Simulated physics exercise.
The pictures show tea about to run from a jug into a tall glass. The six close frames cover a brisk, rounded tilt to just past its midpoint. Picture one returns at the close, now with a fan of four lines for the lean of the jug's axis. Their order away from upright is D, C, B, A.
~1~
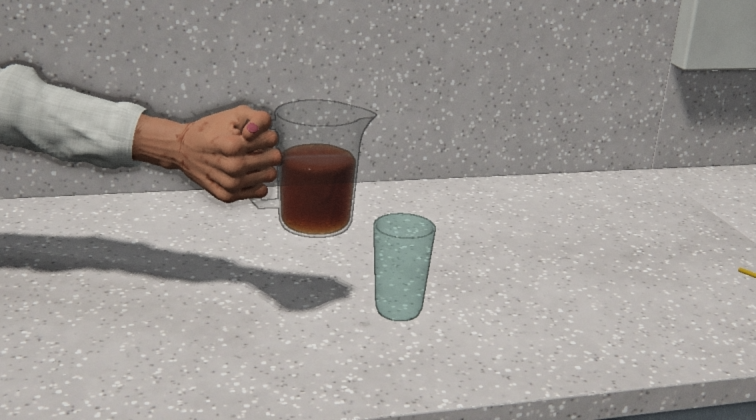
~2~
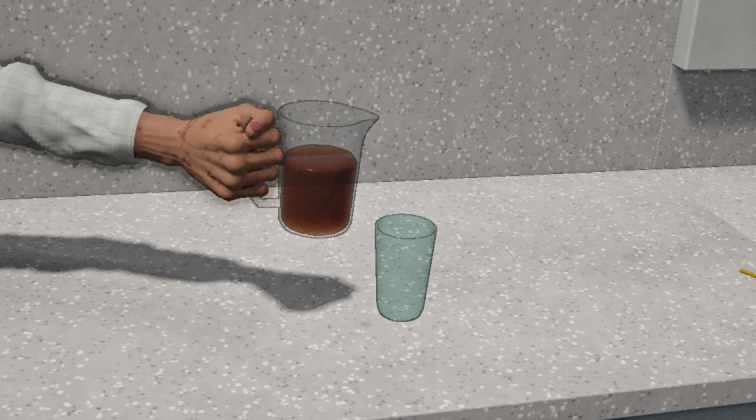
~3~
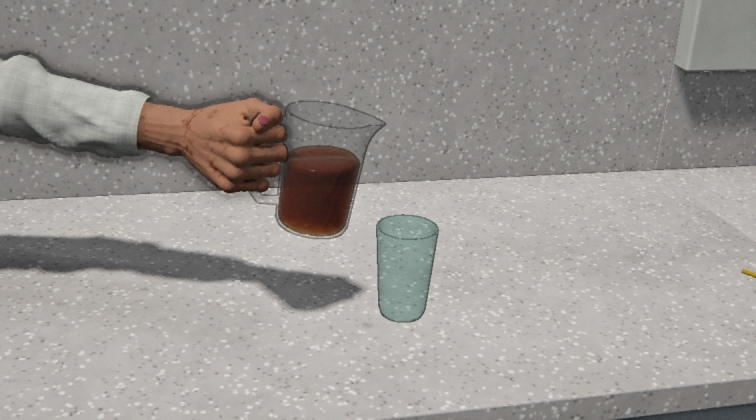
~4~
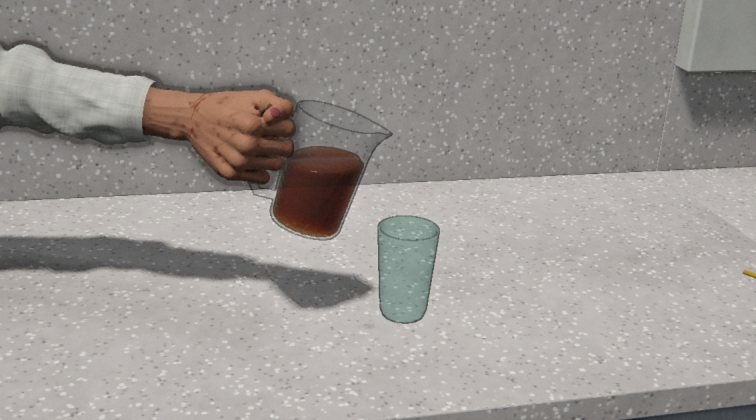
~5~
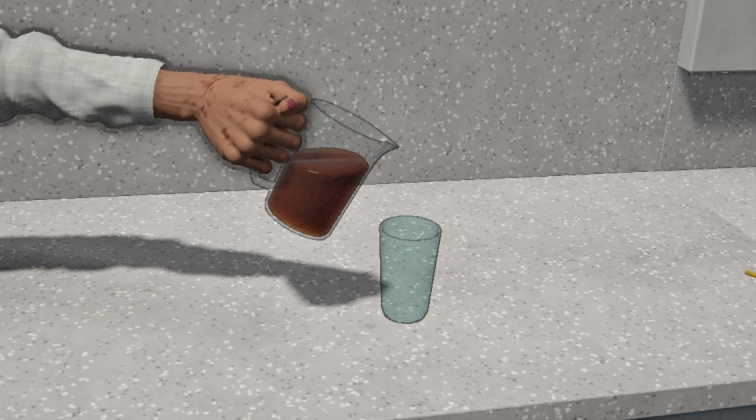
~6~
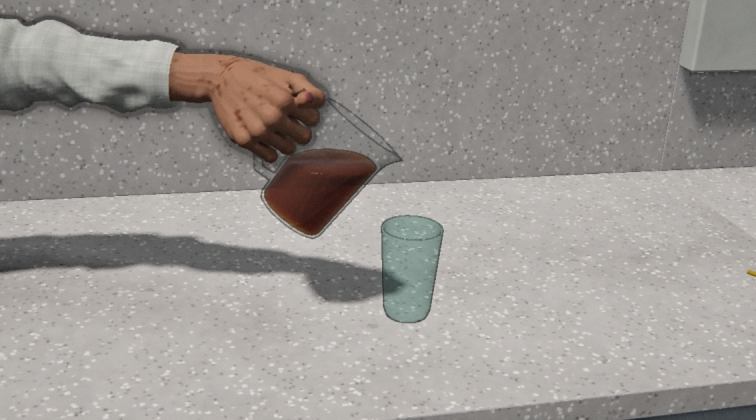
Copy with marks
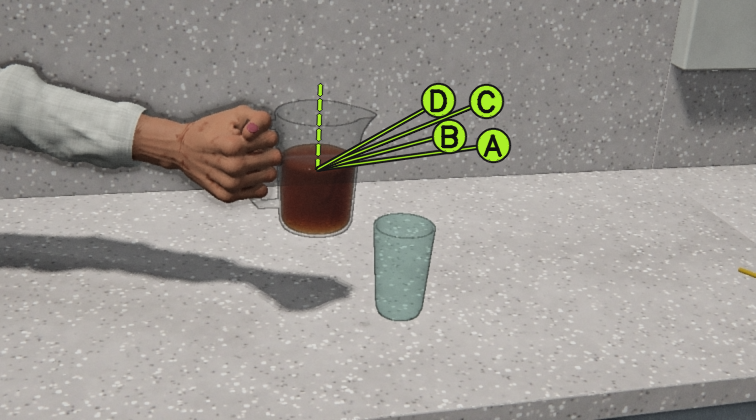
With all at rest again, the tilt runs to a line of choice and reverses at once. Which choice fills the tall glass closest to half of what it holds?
The answer is tilt C.
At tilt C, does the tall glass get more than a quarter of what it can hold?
Yes, clearly.
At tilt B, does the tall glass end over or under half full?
Over.
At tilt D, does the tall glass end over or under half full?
Under half.
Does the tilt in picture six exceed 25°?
Yes, it does.
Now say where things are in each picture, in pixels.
Upright, lip at (375, 114); rim of the tall glass round (405, 225); nothing has left yet.
Upright, lip at (378, 116); nothing has left yet.
Tipped about 7°, lip at (384, 122); nothing has left yet.
Tipped about 16°, lip at (391, 133); nothing has left yet.
Tipped about 26°, lip at (397, 145); nothing has left yet.
Tipped about 37°, lip at (401, 158); nothing has left yet.
On the marked copy, A at (476, 147); B at (432, 138); C at (470, 107); D at (423, 110).
If A is chosen, the tall glass ends with about 87 % of what it can hold; 8 % of the tea is spilt.
If B is chosen, the tall glass ends with about 72 % of what it can hold.
If C is chosen, the tall glass ends with about 48 % of what it can hold.
If D is chosen, the tall glass ends with about 28 % of what it can hold.
